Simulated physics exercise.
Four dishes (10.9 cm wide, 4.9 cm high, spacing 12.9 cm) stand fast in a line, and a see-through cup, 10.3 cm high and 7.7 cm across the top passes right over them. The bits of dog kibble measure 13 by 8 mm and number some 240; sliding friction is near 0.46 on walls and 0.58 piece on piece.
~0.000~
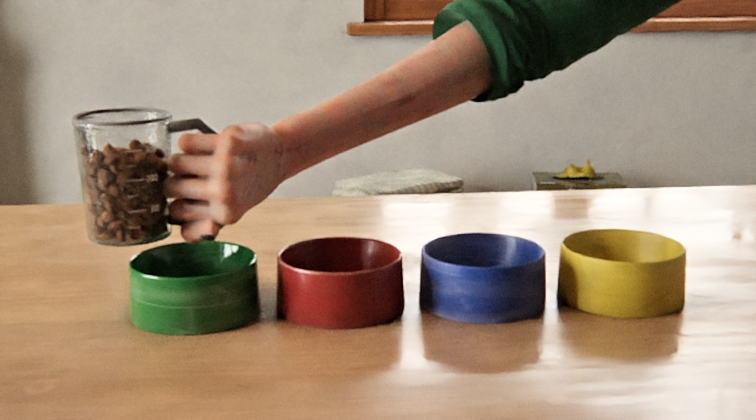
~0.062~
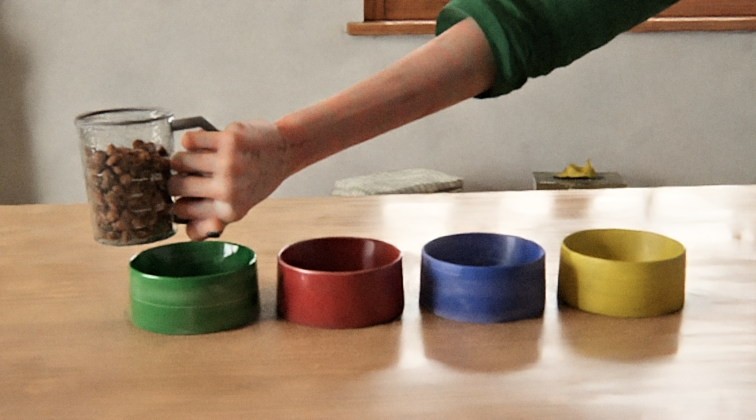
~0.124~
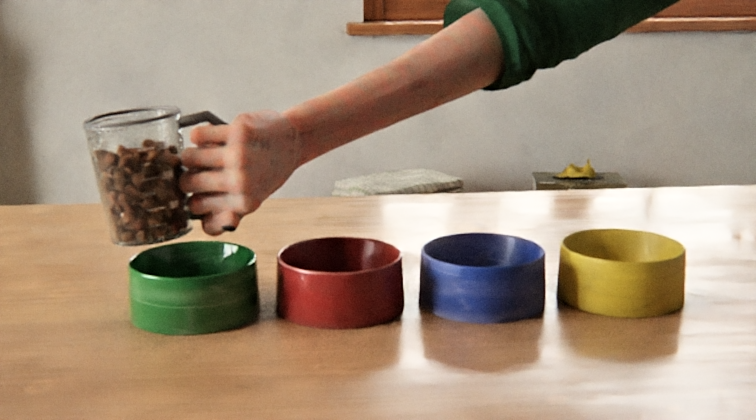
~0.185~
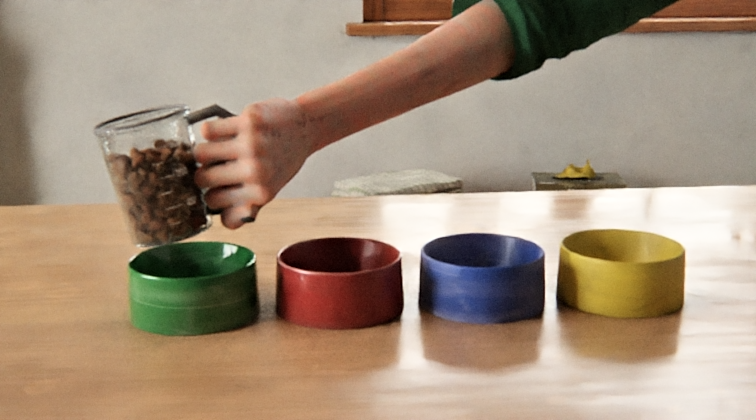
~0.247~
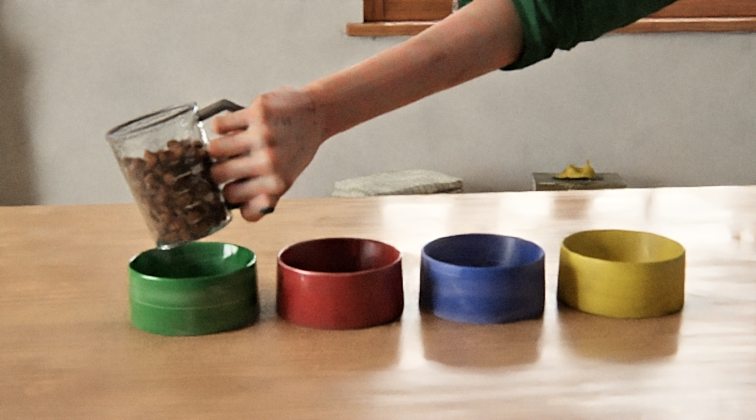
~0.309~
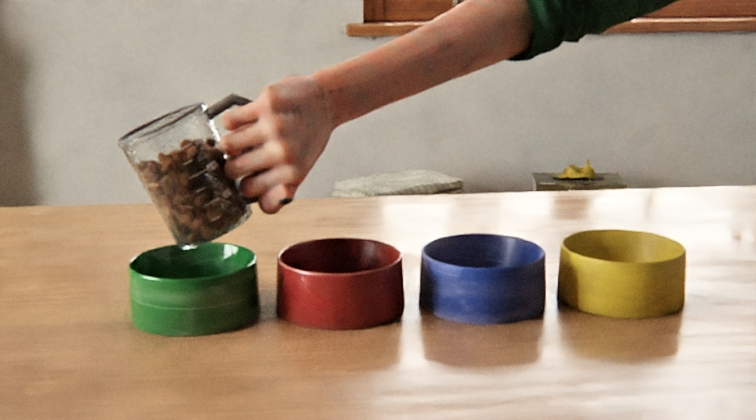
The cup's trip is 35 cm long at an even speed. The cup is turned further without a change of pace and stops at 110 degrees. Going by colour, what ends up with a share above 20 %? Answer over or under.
Red dish: Over; blue dish: Over; green dish: Under; yellow dish: Under; on the counter: Under.
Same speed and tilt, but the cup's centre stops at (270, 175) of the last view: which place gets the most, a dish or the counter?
Most goes to: Green.
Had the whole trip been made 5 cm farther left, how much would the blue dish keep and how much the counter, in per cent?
Blue 0; counter 40.
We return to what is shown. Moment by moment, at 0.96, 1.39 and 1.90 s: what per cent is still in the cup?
In turn: 100, 75, 35.
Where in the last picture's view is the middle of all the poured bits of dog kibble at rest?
Around (449, 290).
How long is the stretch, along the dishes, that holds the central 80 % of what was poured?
Some 14 cm.
Then, at 0.96 s, tilt 83 degrees; cup holds 100 %.
After 1.39 s, tilt 110 degrees; cup holds 75 %, red 25 %.
Then, at 1.90 s, tilt 110 degrees; cup holds 35 %, red 25 %, blue 25 %.
By 4.0 s all is still; red 25 %, blue 55 %, green 0 %, yellow 0 %, counter 15 %, cup 5 %.
